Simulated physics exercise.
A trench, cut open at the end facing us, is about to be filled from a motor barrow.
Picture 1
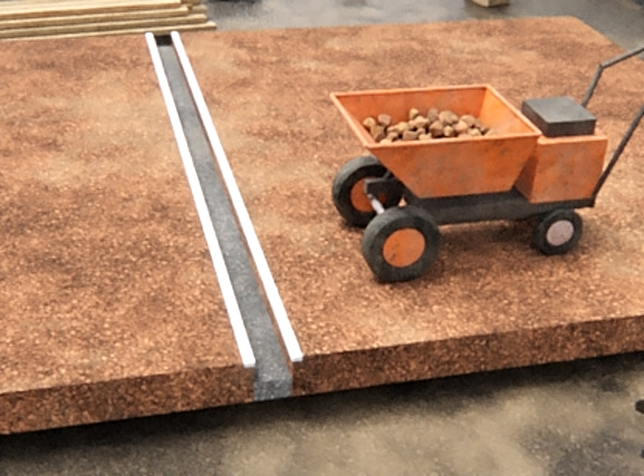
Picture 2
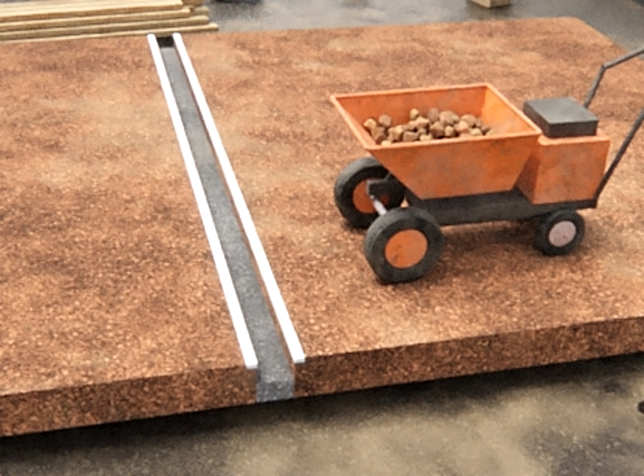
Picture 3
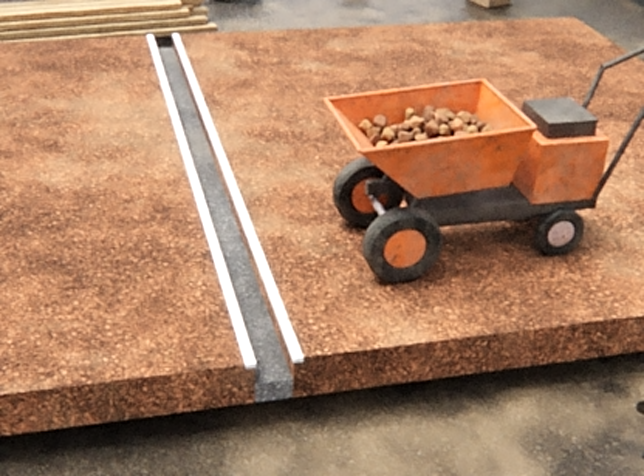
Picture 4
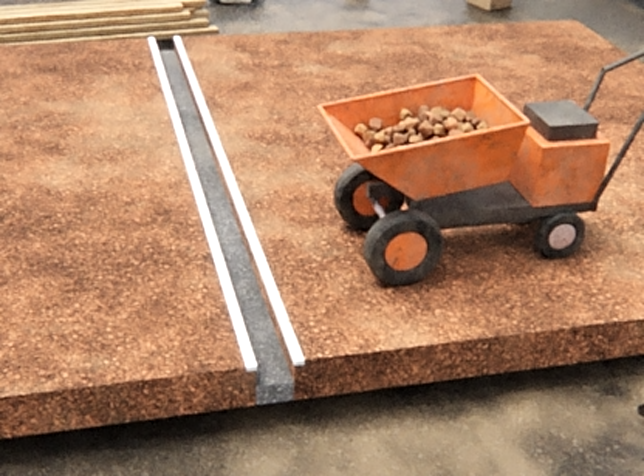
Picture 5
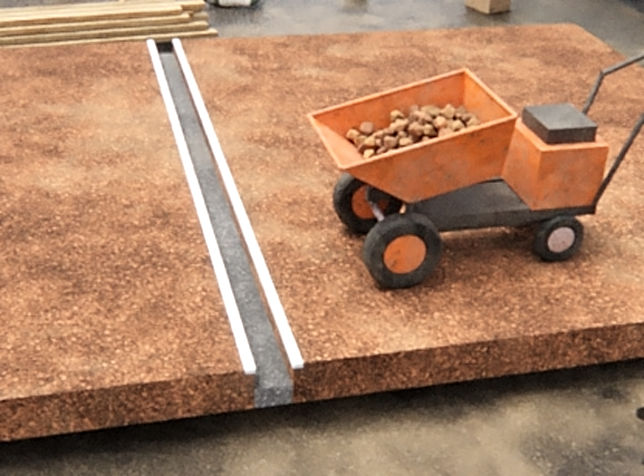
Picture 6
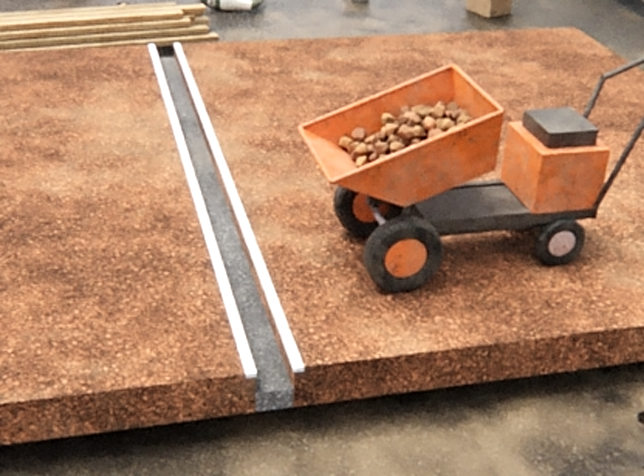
An orange motor barrow loaded with brown lumps stood to the right of a narrow, white-edged trench, and its skip gradually tilted down toward the left while the wheels stayed in place.
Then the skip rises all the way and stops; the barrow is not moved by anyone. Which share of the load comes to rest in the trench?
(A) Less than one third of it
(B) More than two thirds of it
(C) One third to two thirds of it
One third to two thirds of it (C).
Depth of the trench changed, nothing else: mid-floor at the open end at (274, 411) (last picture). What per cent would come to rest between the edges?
Around 70 per cent.
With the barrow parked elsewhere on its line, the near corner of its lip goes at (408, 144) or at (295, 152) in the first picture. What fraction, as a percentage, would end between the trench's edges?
Around 40 % the first time and around 0 % the second.
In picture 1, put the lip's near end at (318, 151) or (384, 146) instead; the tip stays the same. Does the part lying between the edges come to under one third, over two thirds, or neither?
First spot: Under a third; second spot: Between a third and two thirds.
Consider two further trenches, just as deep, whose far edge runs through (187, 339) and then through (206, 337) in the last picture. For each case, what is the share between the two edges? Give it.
The first try comes out at 90 percent and the second at 80 percent.
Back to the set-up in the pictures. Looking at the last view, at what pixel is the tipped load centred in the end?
(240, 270).
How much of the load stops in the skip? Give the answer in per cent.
Estimate: Near 5 %.
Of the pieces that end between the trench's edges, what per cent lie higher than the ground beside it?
My best guess is some 40 per cent.
Just after the last frame, skip tipped steeply; every one in the skip.
A moment on, skip tipped right over; roughly two thirds in the skip; just a few short of the trench; roughly a quarter in or heaped over the trench; just a few beyond it; just a few falling.
Further on, skip tipped right over; about a tenth in the skip; about a tenth short of the trench; roughly half in or heaped over the trench; roughly a quarter beyond it.
When it is over, skip tipped right over; about a tenth in the skip; about a tenth short of the trench; roughly half in or heaped over the trench; roughly a quarter beyond it.
